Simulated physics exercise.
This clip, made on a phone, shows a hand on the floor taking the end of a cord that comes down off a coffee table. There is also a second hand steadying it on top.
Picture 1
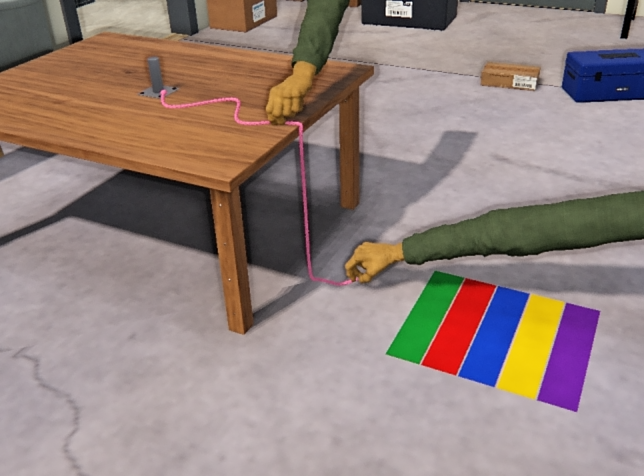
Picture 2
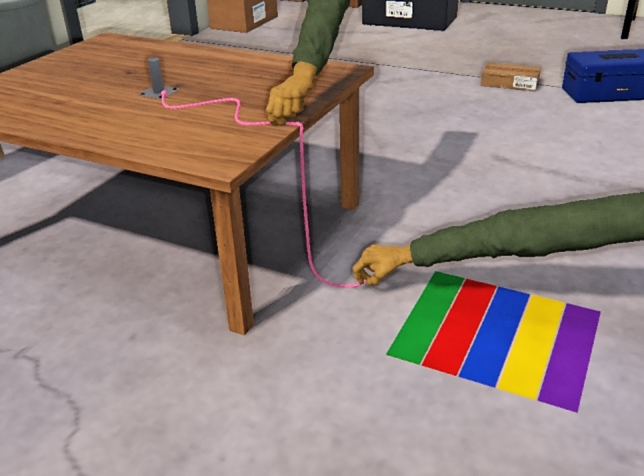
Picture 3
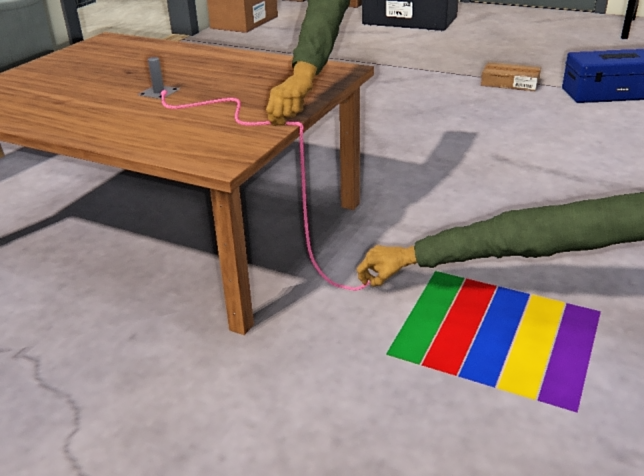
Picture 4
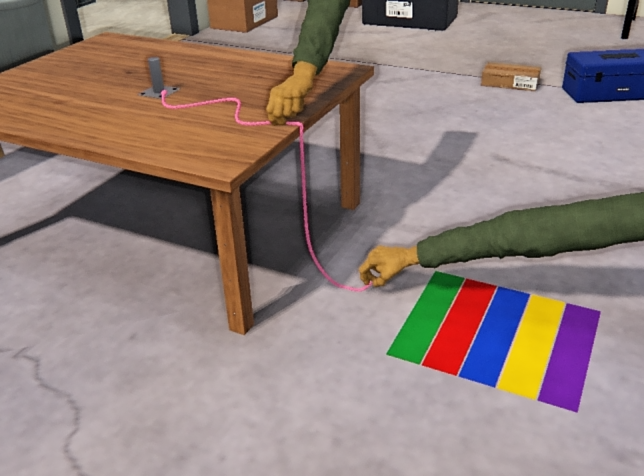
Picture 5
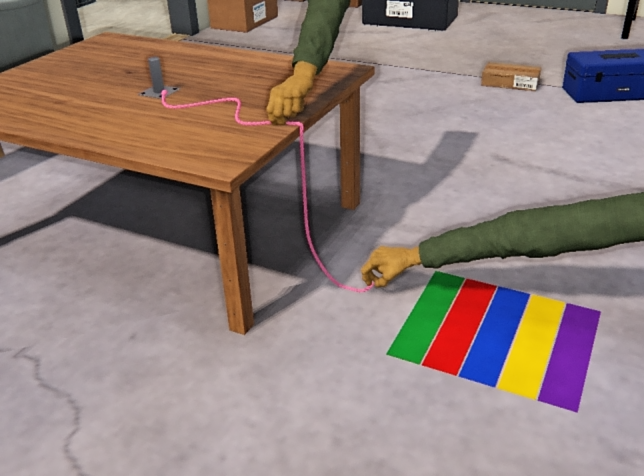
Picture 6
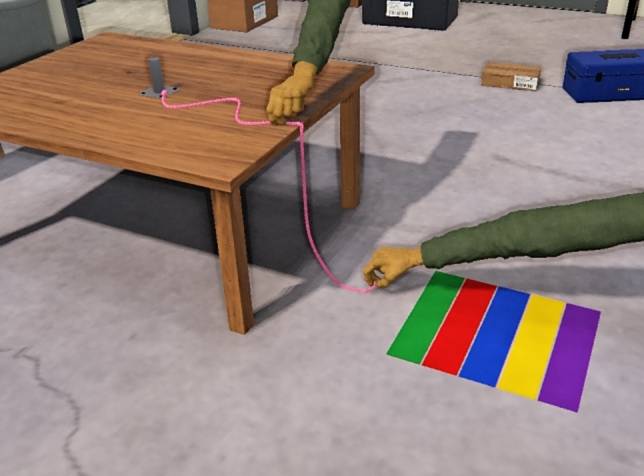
A hand on the floor draws the pink cord's end slightly right beside a table.
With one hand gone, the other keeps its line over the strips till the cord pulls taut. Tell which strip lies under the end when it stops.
The yellow strip.
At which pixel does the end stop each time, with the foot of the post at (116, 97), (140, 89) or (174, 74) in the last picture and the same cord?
Estimated pixels per try: (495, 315); (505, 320); (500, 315).
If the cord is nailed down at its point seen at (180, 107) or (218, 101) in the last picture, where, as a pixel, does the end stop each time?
In order of the tries, close to (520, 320) and close to (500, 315).
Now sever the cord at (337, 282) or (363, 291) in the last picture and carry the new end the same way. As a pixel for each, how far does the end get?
Roughly (475, 310), then roughly (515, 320).
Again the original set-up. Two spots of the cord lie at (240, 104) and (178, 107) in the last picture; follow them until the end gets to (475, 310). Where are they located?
You'll find them at (265, 111) and (207, 100).
A little later, end near (475, 310); over red.
Next, end near (516, 320); over blue.
When it is tight, end near (540, 327); over yellow. Over yellow.
